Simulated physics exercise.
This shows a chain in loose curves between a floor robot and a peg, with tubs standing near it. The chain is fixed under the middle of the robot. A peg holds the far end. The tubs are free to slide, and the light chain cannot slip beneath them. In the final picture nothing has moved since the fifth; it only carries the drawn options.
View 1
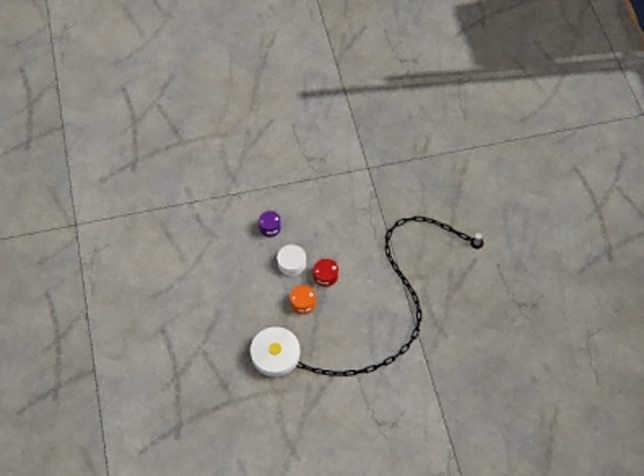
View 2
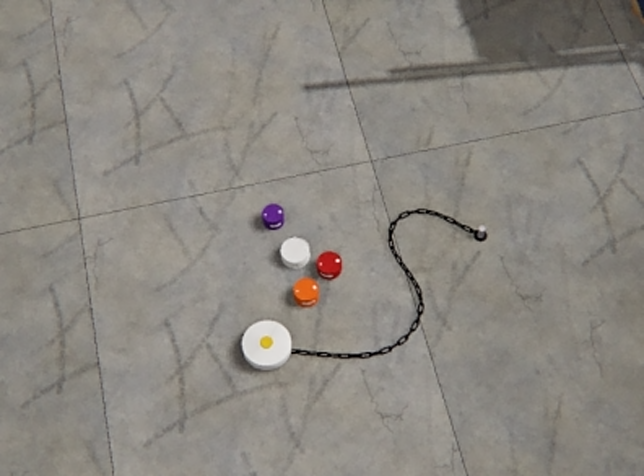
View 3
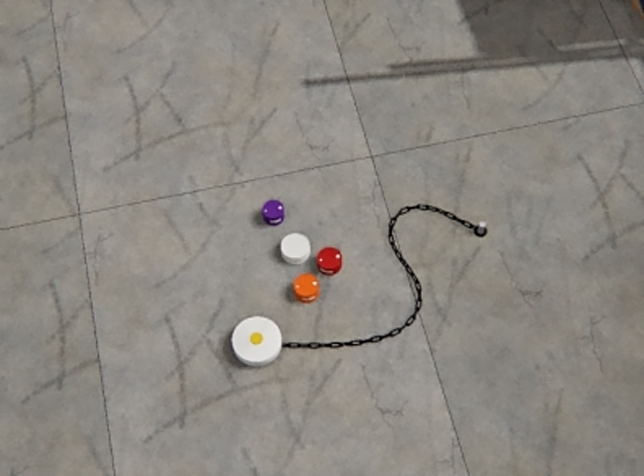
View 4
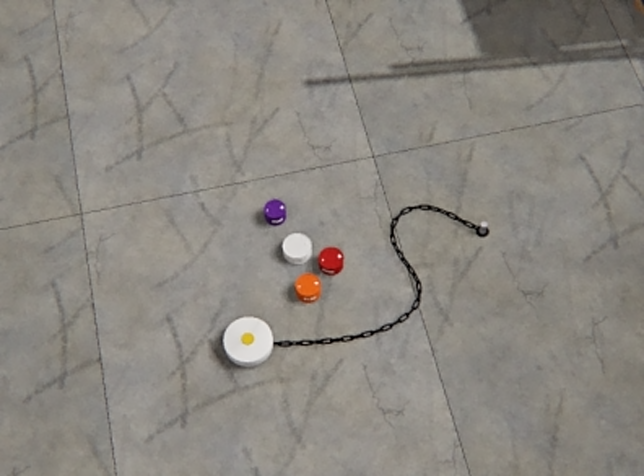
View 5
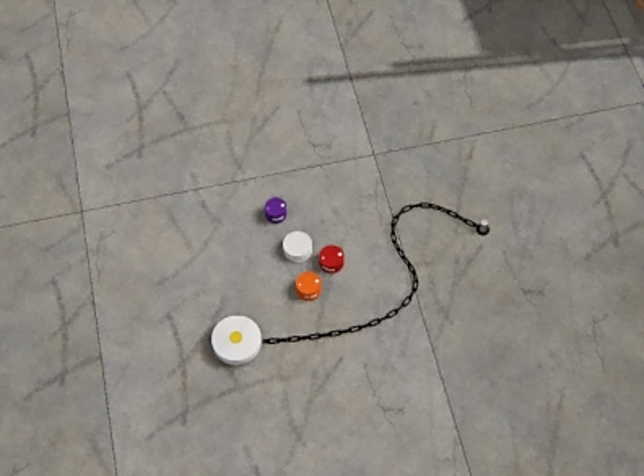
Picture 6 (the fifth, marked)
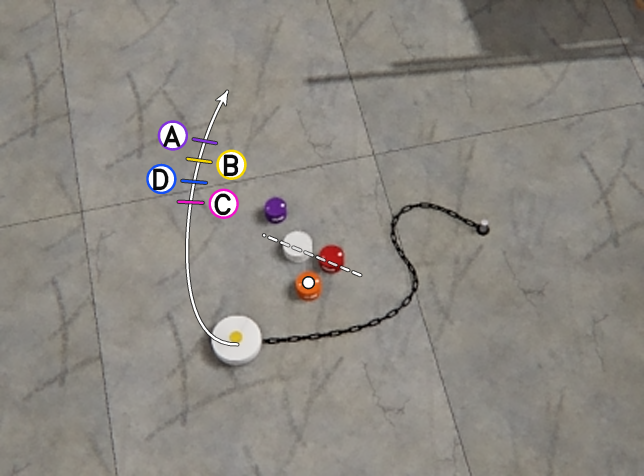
A round white robot with a yellow dot crept slowly left across the gray floor, drawing the near part of its curved black chain straighter, while the small colored tubs beside it stayed put.
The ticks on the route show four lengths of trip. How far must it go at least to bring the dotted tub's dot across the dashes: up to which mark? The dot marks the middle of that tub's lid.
A is the first stop that does it.
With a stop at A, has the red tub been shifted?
Yes.
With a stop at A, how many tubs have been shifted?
Three.
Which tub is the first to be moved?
The orange one.
On the marked copy, A at (205, 141); B at (199, 160); C at (191, 202); D at (194, 182); the dashed line at (312, 255); the route from (237, 344) via (189, 215) to (227, 92); the white dot at (308, 283).
Taking A. A third of the way, robot (188, 278); orange tub (309, 286).
Two thirds of the way, robot (189, 200); orange tub (309, 286).
When it is over, robot (204, 137); white tub (294, 238); red tub (339, 254); orange tub (314, 252); the dot on the orange tub is over the dashed line.
As for the rest, B leaves the dotted tub short, at (310, 267); C leaves the dotted tub short, at (309, 286); D leaves the dotted tub short, at (309, 281).
